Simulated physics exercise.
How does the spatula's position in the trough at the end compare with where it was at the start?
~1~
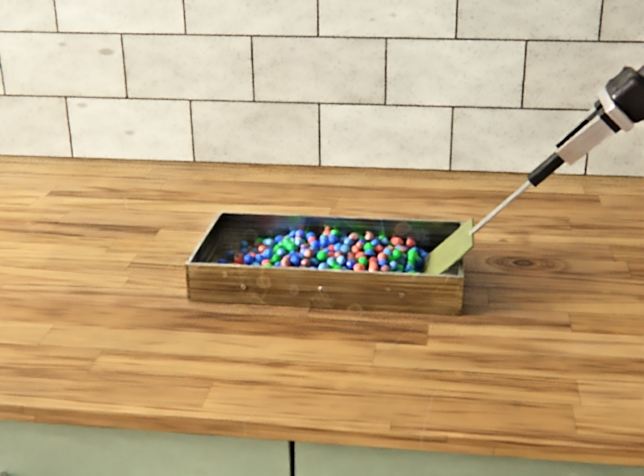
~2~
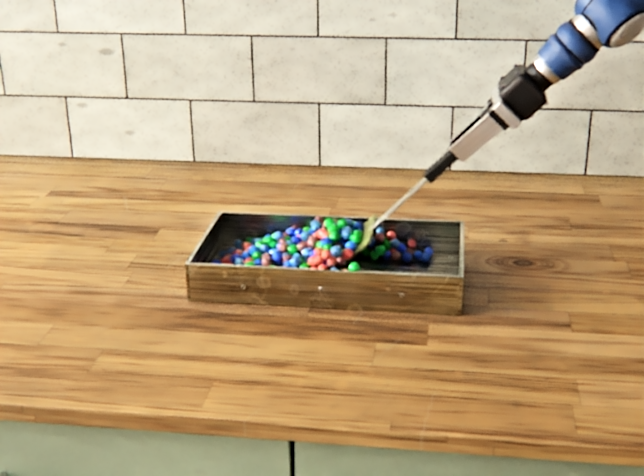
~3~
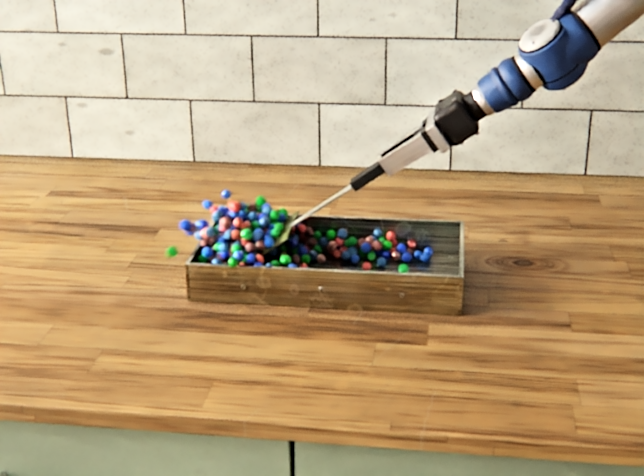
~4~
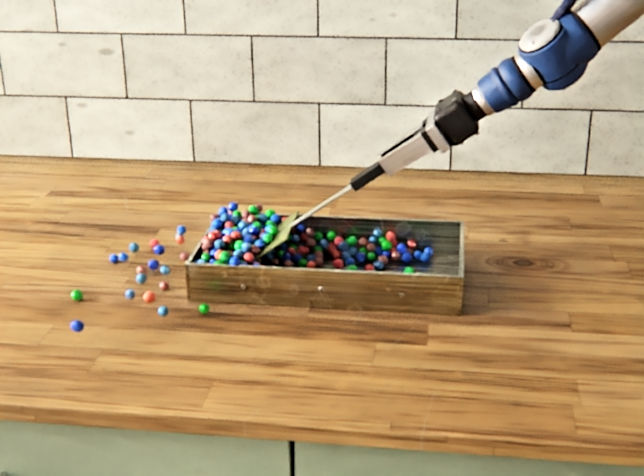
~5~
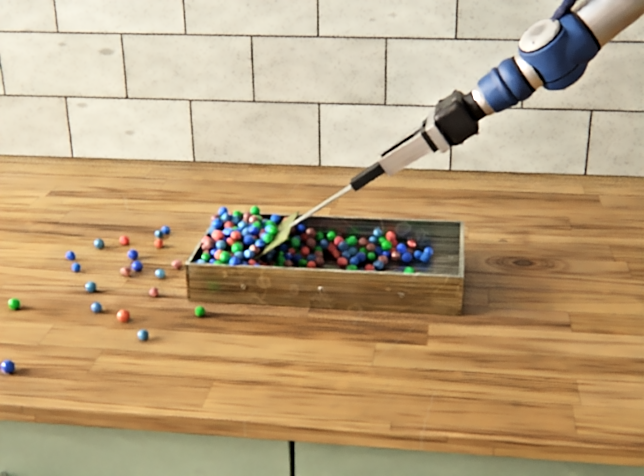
It starts at the right end of the trough and ends much further left, resting against the sweets heaped towards the left end.
